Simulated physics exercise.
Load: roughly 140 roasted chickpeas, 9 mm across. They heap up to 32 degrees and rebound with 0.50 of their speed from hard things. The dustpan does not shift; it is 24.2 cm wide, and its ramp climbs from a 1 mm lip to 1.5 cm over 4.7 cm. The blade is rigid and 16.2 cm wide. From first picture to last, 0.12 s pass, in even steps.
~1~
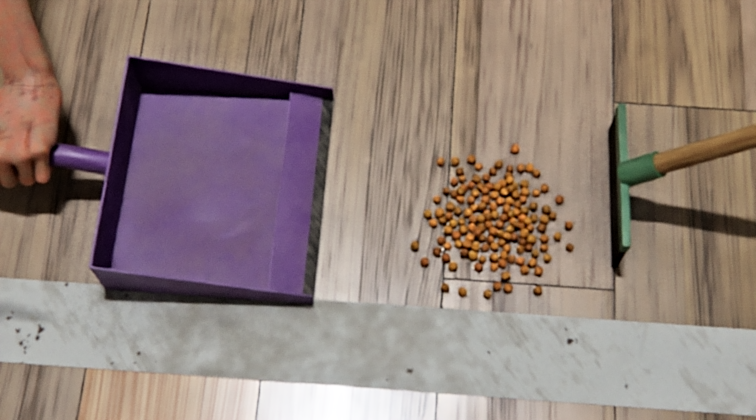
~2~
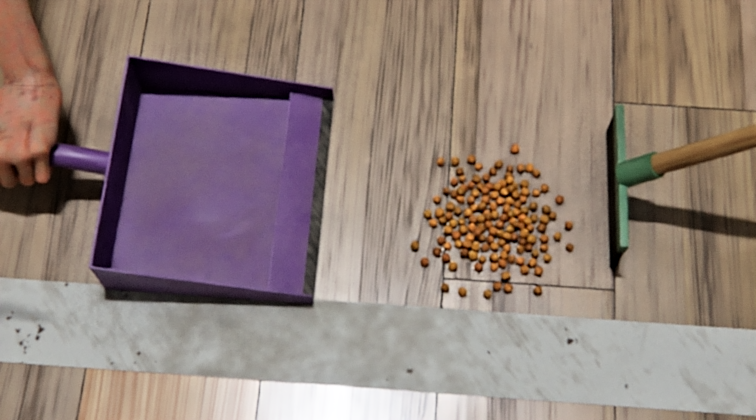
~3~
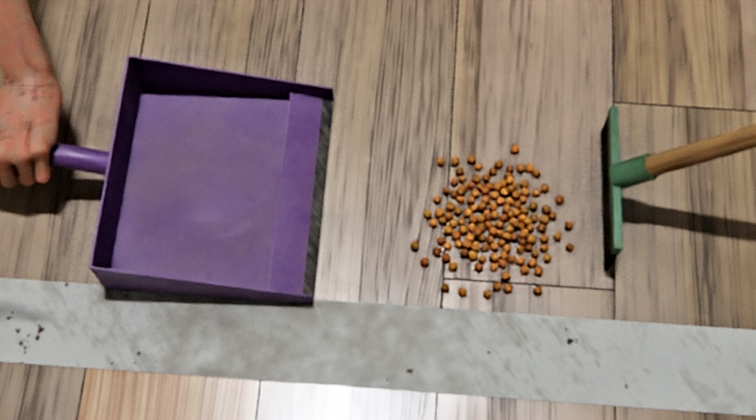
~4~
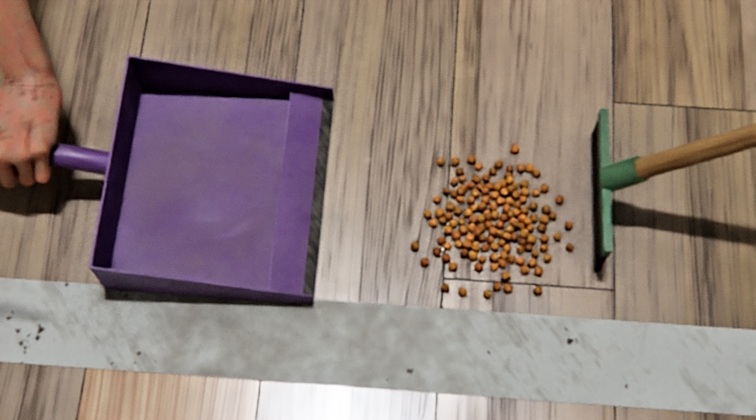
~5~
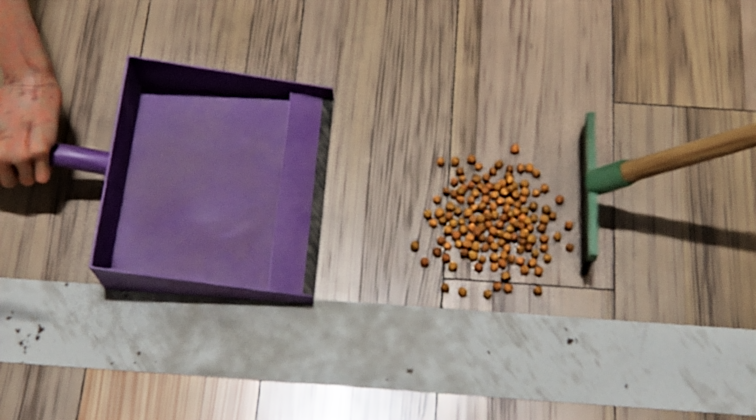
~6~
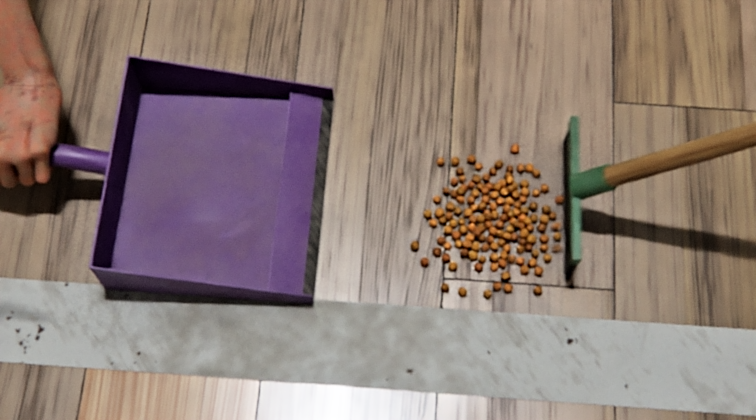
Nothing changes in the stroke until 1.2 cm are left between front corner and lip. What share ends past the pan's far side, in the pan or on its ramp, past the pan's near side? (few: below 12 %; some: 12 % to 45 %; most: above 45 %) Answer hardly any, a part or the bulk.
Past the pan's far side: Hardly any; in the pan or on its ramp: A part; past the pan's near side: A part.
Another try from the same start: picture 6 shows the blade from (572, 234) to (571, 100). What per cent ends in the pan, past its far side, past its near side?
Pan 30, far 0, near 0.
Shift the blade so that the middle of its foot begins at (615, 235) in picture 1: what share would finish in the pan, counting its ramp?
Some 25 per cent.
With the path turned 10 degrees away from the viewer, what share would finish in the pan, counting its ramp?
Then about 50 per cent.
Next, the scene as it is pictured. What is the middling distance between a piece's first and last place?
Roughly 20 cm.
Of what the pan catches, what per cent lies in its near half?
Roughly 90 per cent.
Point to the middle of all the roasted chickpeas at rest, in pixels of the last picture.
Around (311, 242).
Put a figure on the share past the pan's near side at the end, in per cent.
Roughly 20 per cent.
Then, 0.19 s after the last picture, middle of the blade 14 cm from the lip; 0 % over the lip, far side 0 %, near side 5 %.
Then, 0.31 s after the last picture, middle of the blade 5 cm from the lip; 0 % over the lip, far side 0 %, near side 15 %.
Then, 0.57 s after the last picture, middle of the blade 1 cm from the lip; 40 % over the lip, far side 0 %, near side 20 %.
In the end, far side 0 %, pan 40 %, near side 20 %, in front of the lip or behind the blade 45 %.
